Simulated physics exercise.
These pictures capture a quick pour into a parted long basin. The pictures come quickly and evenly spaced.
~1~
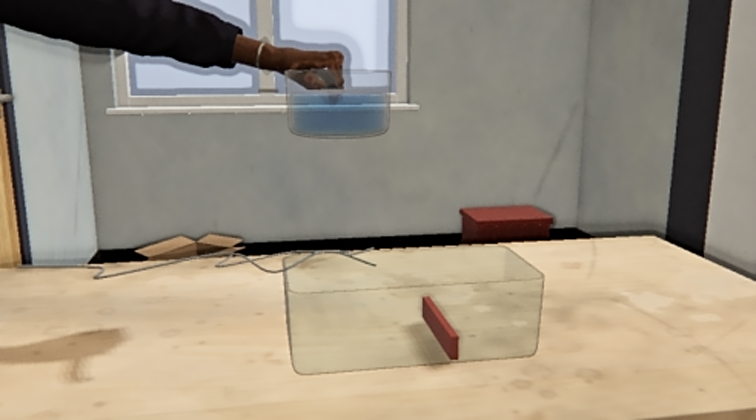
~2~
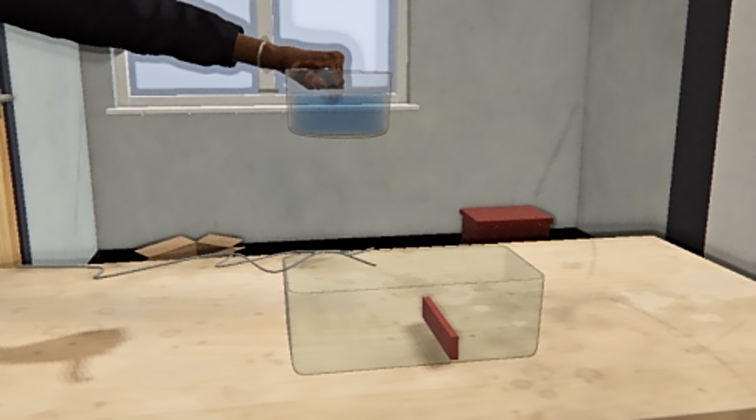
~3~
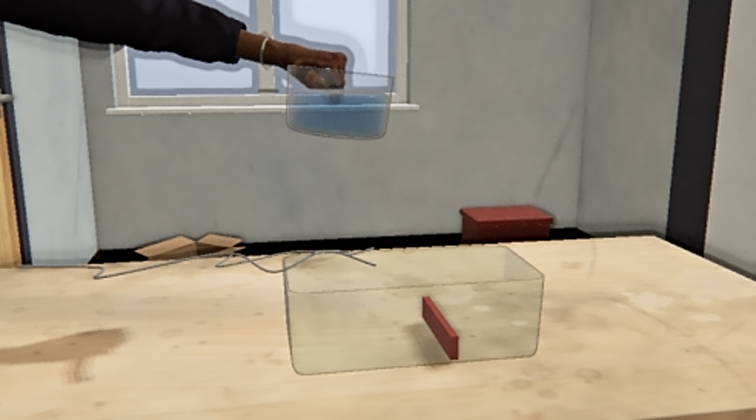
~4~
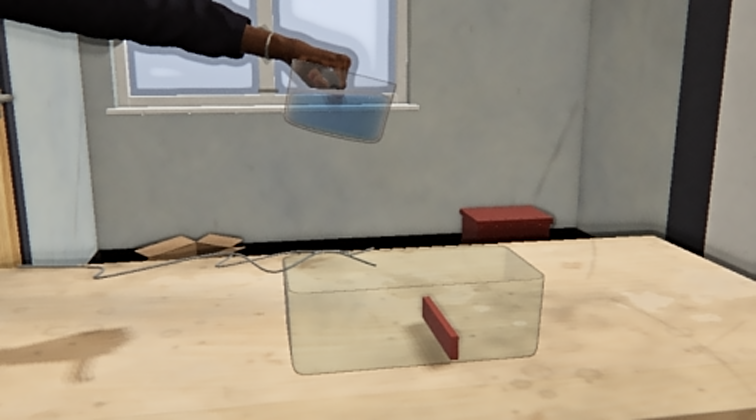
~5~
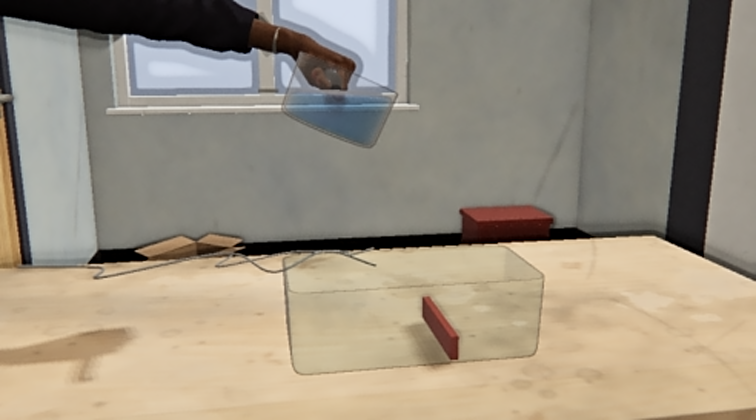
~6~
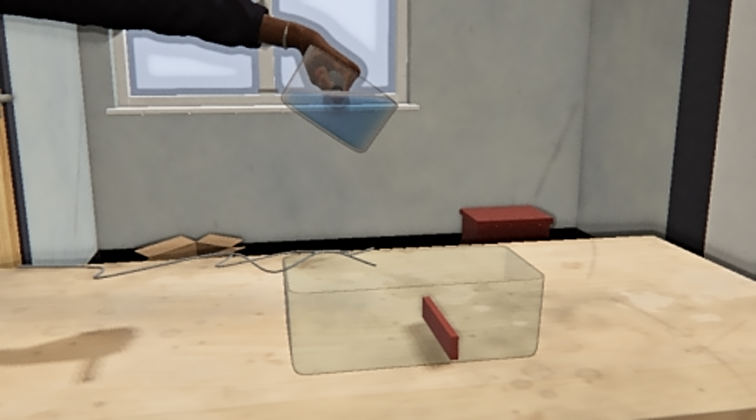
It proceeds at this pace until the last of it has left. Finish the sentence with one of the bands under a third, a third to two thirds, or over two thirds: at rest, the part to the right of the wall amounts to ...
At rest, the part to the right of the wall amounts to a third to two thirds.
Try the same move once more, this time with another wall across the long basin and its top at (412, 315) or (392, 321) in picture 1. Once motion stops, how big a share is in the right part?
About 85 per cent, then about 85 per cent.
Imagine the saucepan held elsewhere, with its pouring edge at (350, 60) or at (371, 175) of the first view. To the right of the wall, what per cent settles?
Start one gives some 10 %, start two some 10 %.
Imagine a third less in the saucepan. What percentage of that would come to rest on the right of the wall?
20 per cent.
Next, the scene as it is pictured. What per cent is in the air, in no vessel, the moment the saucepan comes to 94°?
That comes to near 55 percent.
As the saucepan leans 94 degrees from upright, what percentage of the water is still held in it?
Some 35 per cent.
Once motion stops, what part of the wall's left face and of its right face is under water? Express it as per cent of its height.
The left reads 30 in a hundred and the right 50 in a hundred.
A moment on, the saucepan is tipped on its side and 35 per cent is still to pour, 3 is left of the wall and 5 right of it.
Next, the saucepan is tipped right over and 7 per cent is still to pour, 30 is left of the wall and 46 right of it.
Then the saucepan is tipped right over and 0 per cent is still to pour, 50 is left of the wall and 44 right of it.
Later the saucepan is tipped right over and 0 per cent is still to pour, 53 is left of the wall and 45 right of it.
In the end 53 per cent lies left of the wall, 45 right of it and 2 outside.
